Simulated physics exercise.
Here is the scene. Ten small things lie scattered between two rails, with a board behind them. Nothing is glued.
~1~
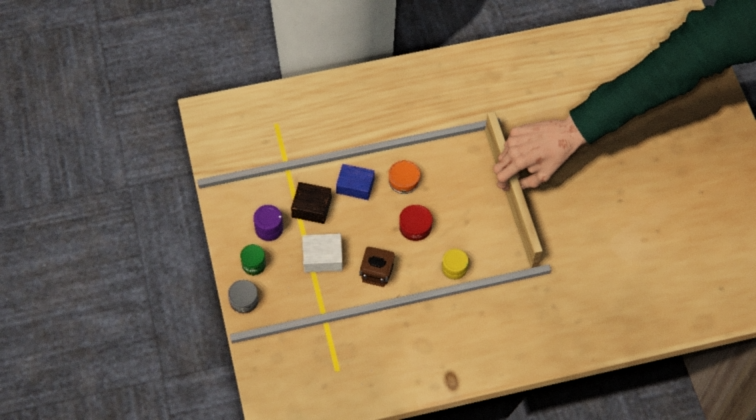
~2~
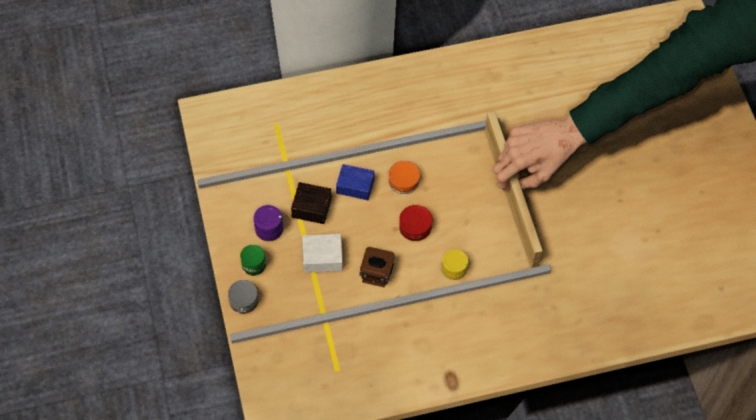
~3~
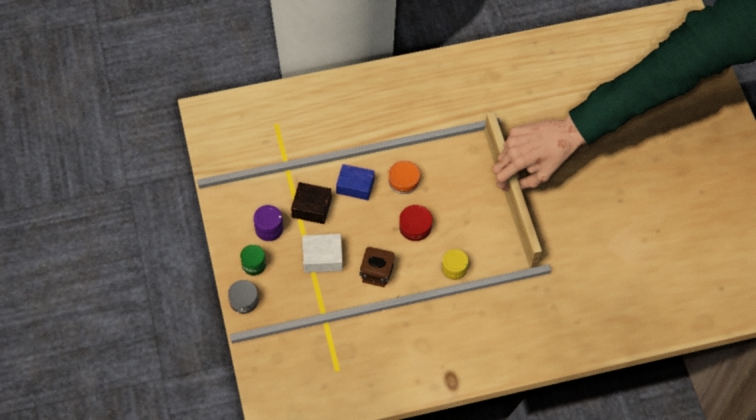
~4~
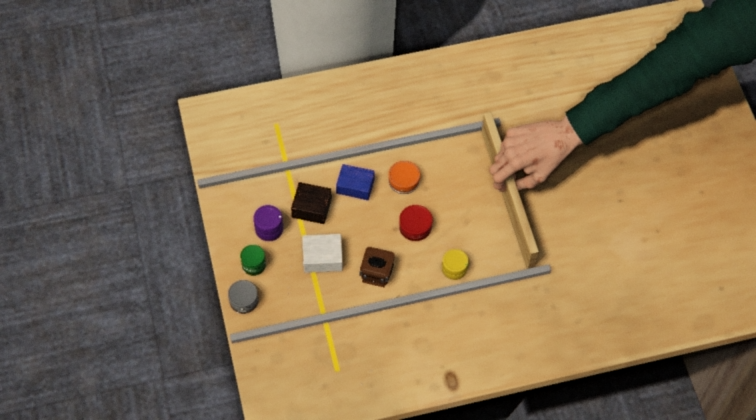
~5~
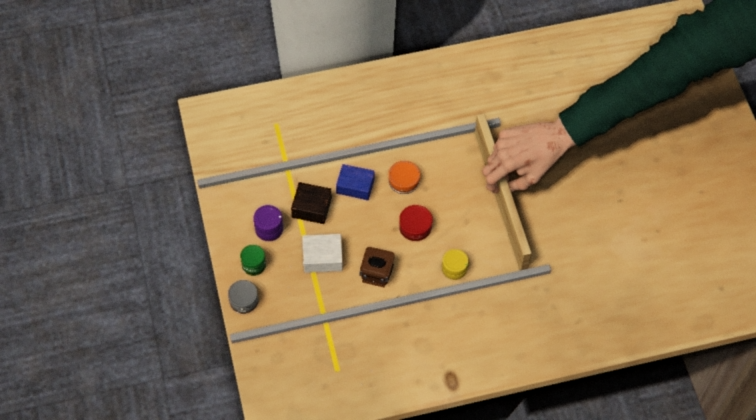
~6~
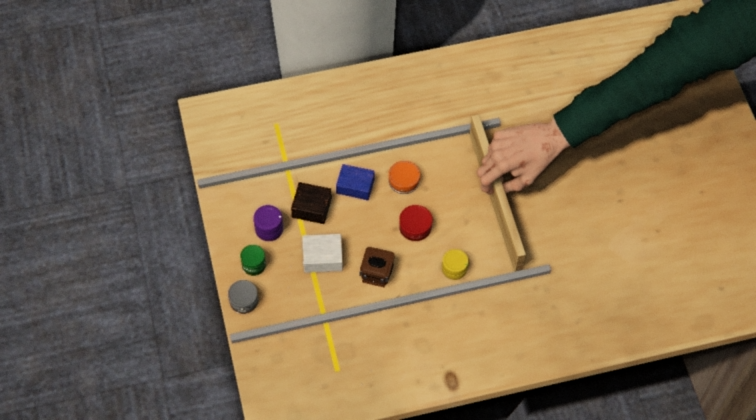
A hand in a green sleeve held a wooden board still behind ten small scattered objects between two rails, then slid it slightly left, while the objects and the yellow tape stayed put.
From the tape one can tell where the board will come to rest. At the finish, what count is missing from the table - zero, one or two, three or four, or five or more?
Missing: Zero.
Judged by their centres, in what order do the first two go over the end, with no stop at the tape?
Order, earliest first: Green tub, purple lid.
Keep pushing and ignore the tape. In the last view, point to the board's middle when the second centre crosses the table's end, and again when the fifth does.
(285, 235) and (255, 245).
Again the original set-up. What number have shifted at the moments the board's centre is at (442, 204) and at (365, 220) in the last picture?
Counts: 1 and 7.
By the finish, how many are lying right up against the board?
That comes to 4.
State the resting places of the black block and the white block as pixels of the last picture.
About (267, 220), and the other about (261, 264).
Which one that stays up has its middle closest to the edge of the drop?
Result: Green tub.
Early on, none off yet; grey tub at rest near (243, 297); green tub at rest near (253, 260); purple lid at rest near (268, 223).
Finally, the number that fall off is zero.
